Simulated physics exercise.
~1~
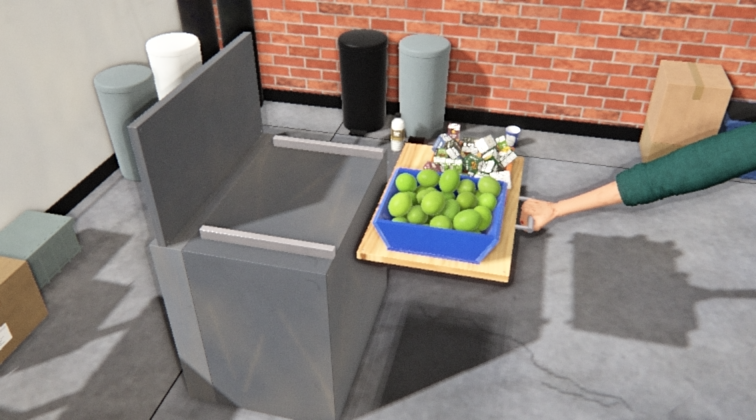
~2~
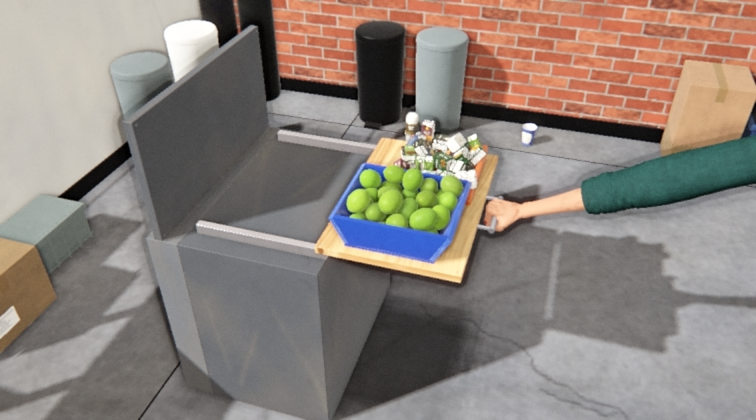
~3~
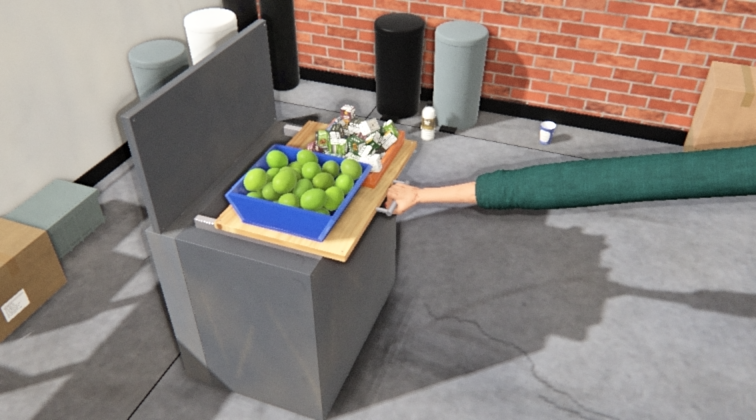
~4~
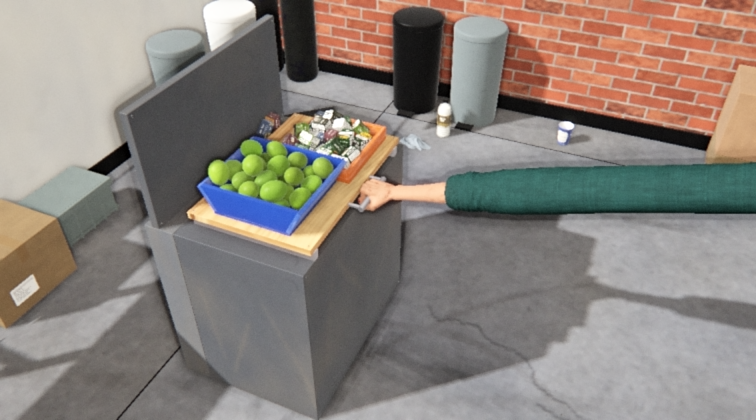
A hand pushes a shelf of limes and small cartons left until it stops, spilling a few.
